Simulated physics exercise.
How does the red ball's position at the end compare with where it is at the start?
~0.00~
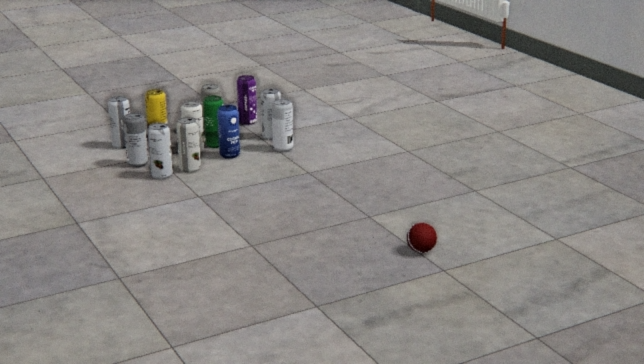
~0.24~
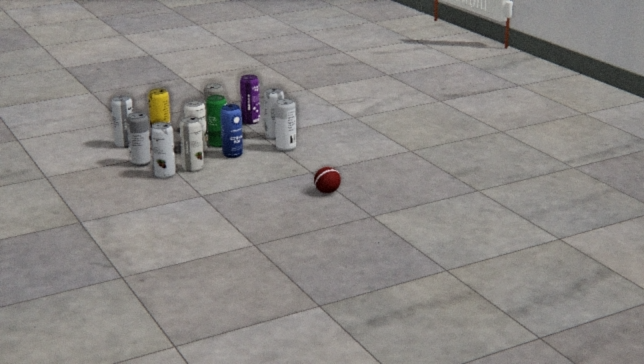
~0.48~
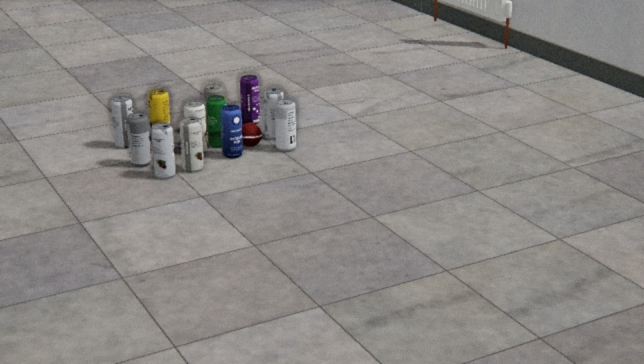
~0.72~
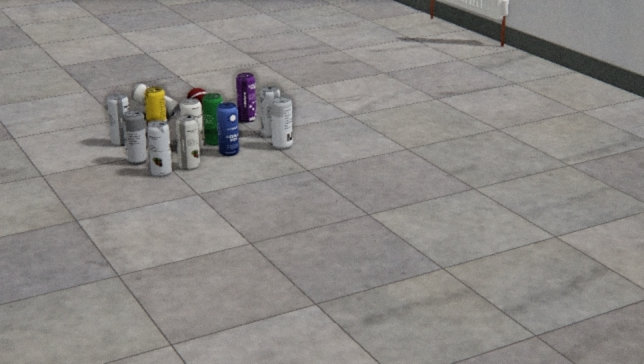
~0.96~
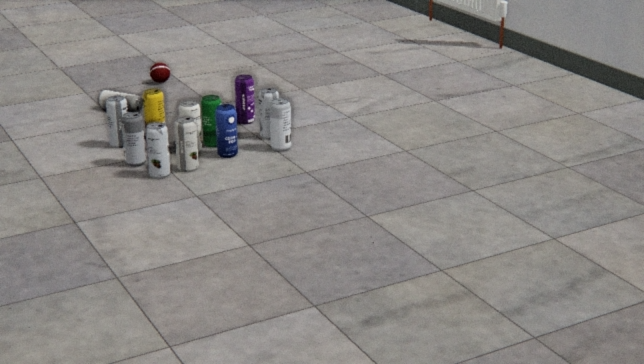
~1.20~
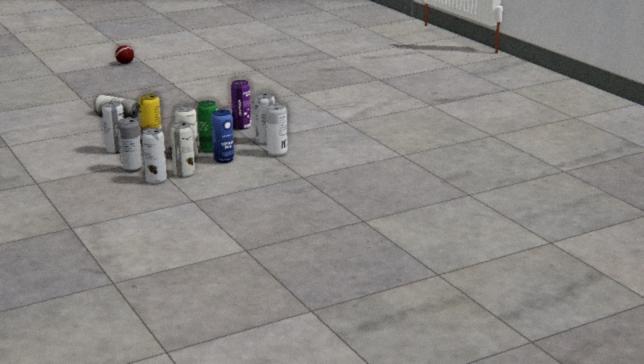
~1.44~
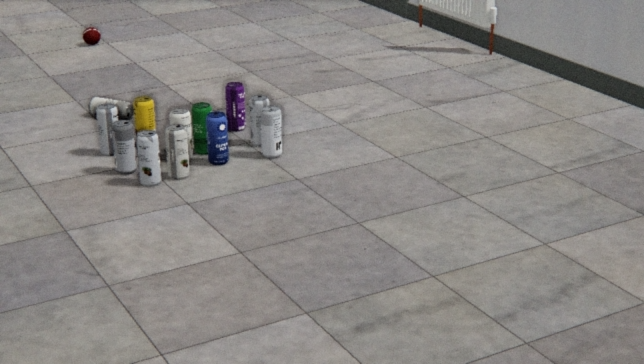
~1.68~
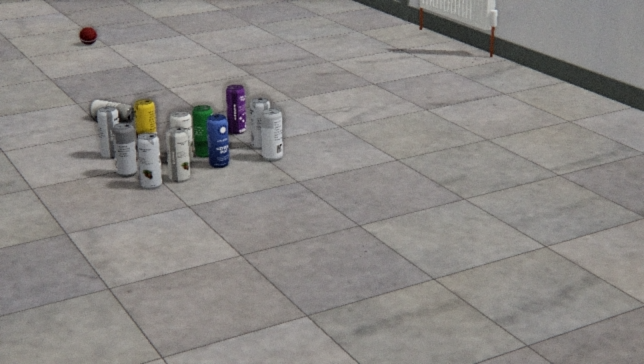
At the start the ball is on the open floor in front of the containers, to their right. By the end it is far behind them, near the upper left of the view.
